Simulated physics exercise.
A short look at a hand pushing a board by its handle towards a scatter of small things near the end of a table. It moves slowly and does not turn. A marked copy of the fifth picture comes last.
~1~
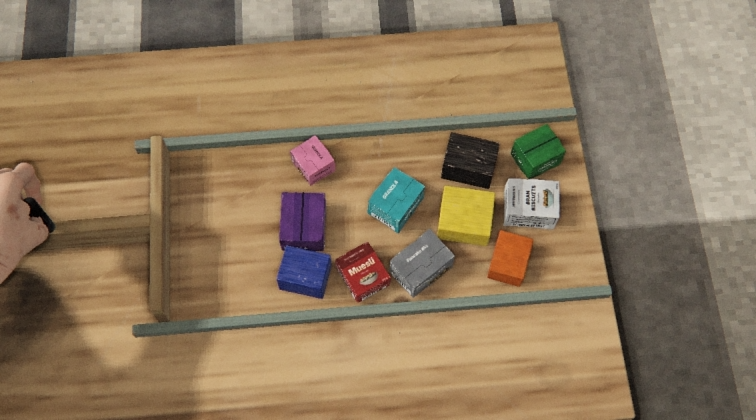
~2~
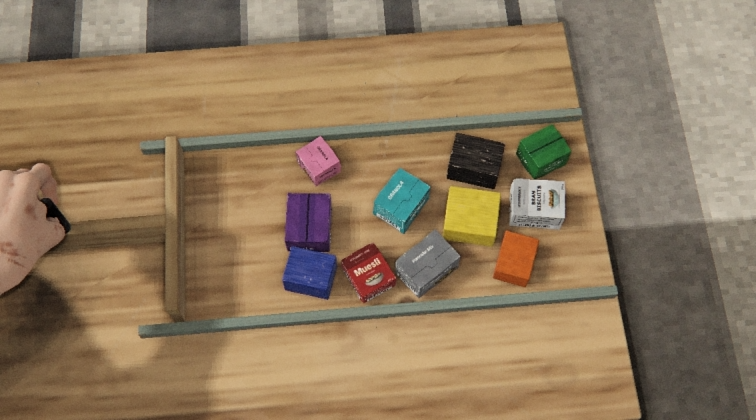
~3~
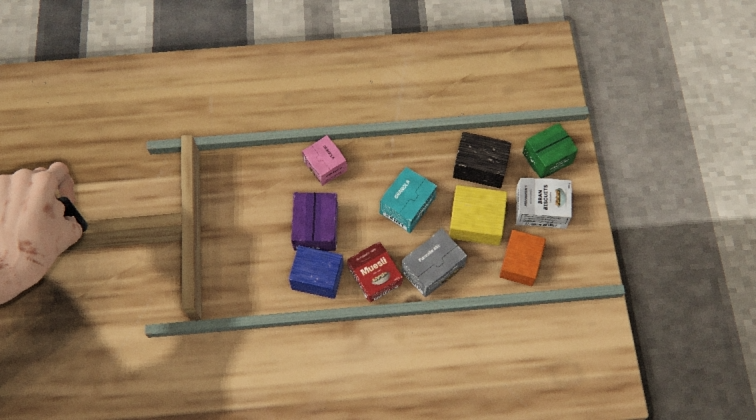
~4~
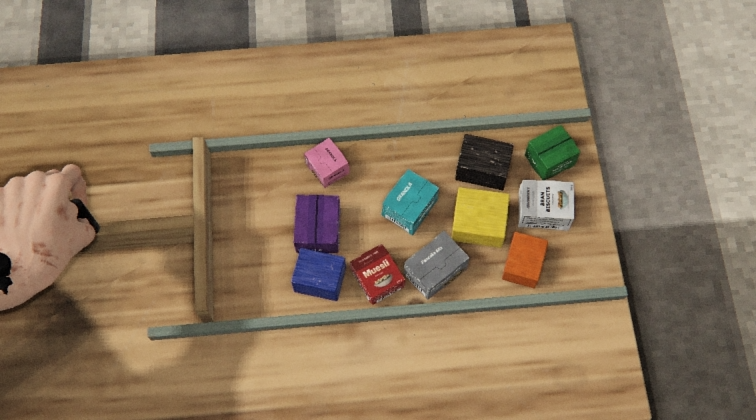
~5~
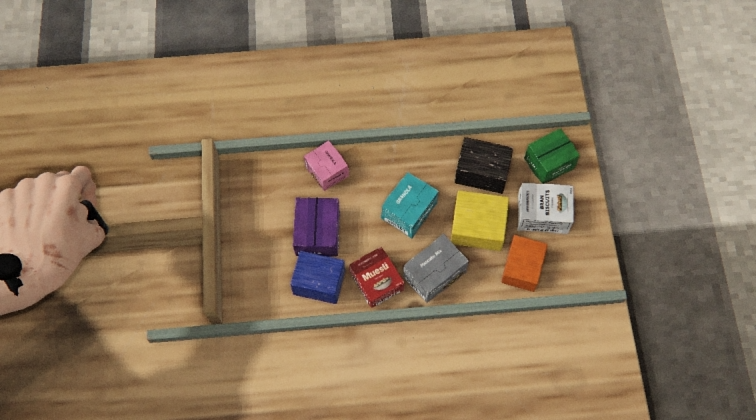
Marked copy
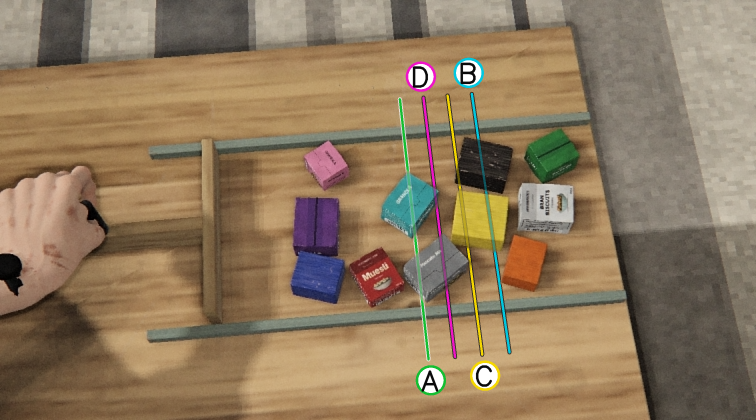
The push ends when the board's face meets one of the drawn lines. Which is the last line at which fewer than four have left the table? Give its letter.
No farther than B.
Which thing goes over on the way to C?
The white packet.
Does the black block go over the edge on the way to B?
No.
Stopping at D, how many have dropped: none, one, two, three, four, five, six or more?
In all, none.
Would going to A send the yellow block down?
By then, no.
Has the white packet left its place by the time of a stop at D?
Yes.
On the copy, A at (413, 222); B at (490, 215); C at (464, 217); D at (438, 220).
On B. First, board (310, 213); pink packet (334, 167); red packet (387, 279).
Then, board (410, 205); white packet (578, 207); orange block (565, 259).
Finally, board (488, 199); white packet over the edge; orange block over the edge; two fallen.
By contrast, A is within the limit but short; C is within the limit but short; D is within the limit but short.
